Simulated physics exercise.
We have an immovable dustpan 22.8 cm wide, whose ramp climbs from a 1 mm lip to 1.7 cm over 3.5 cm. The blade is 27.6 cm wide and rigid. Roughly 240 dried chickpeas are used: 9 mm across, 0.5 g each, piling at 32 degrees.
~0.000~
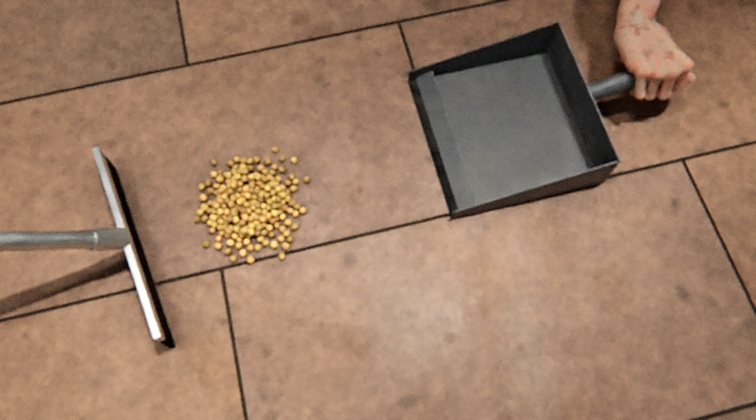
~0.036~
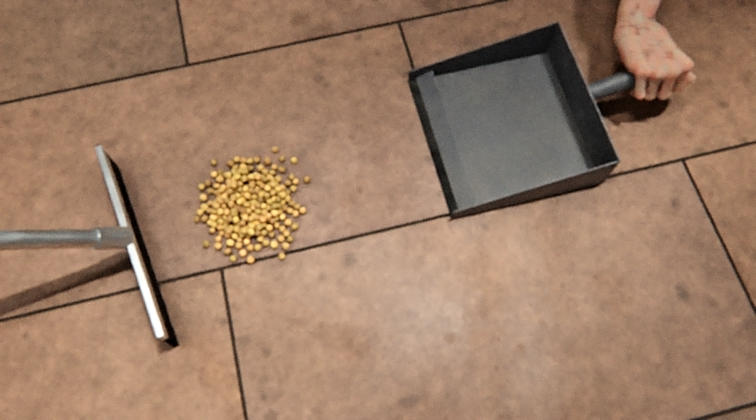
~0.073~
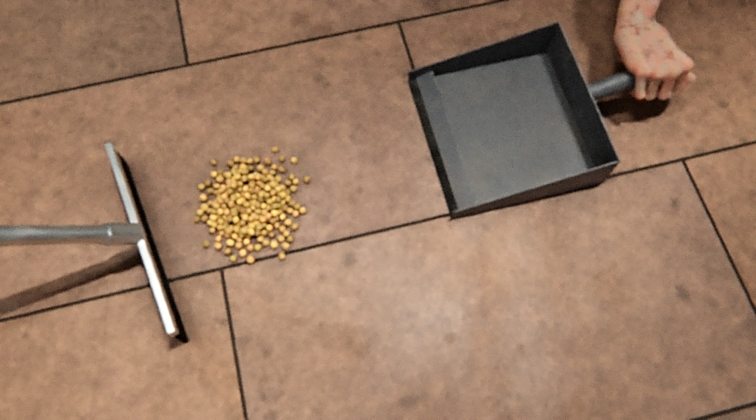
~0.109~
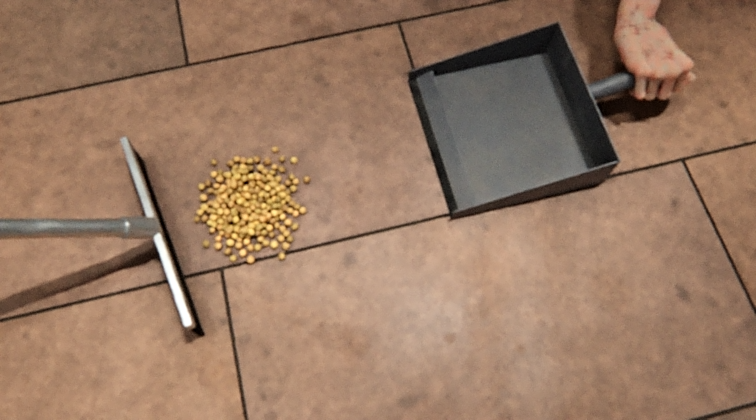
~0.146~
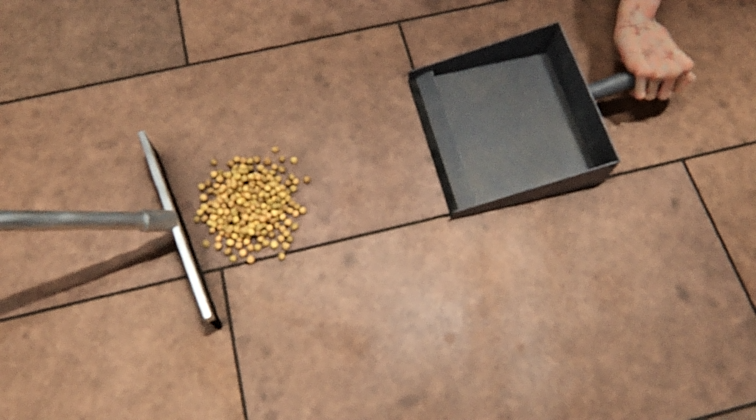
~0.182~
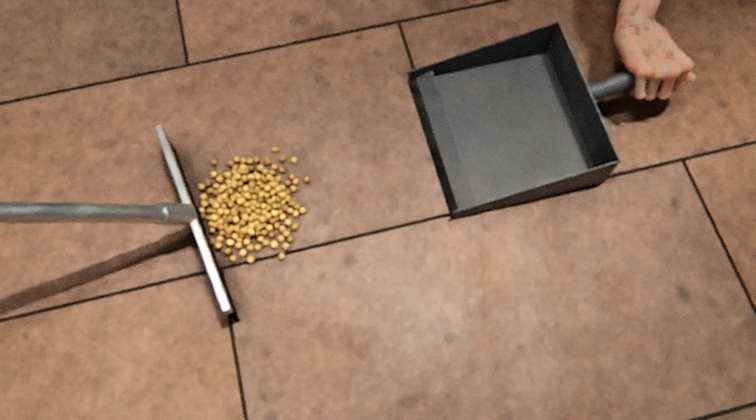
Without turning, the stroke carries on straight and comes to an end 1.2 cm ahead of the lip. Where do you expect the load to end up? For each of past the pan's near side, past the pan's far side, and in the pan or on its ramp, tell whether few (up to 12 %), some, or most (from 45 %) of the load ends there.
Near side: Few, far side: Few, pan: Some.
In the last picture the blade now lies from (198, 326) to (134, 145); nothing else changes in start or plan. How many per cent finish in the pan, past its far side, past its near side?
Per cent by place - pan 20, far side 0, near side 5.
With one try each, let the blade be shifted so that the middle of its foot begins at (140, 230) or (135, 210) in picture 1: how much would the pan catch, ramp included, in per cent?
Close to 30 in a hundred, then close to 35 in a hundred.
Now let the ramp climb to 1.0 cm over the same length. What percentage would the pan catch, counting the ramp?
About 30 %.
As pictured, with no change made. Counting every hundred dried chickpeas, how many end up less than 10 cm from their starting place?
Near 0 per cent.
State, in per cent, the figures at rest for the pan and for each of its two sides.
Near side 5 %, far side 5 %, pan 25 %.
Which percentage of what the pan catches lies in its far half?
Estimate: Close to 50 %.
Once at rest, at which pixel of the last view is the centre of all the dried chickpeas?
In the last view, approximately (421, 135).
After 0.41 s, middle of the blade 19 cm from the lip; 0 % over the lip, far side 0 %, near side 5 %.
After 0.57 s, middle of the blade 8 cm from the lip; 0 % over the lip, far side 5 %, near side 5 %.
After 0.84 s, middle of the blade 4 cm from the lip; 25 % over the lip, far side 5 %, near side 5 %.
By 1.1 s all is still; near side 5 %, far side 5 %, pan 25 %, in front of the lip or behind the blade 65 %.
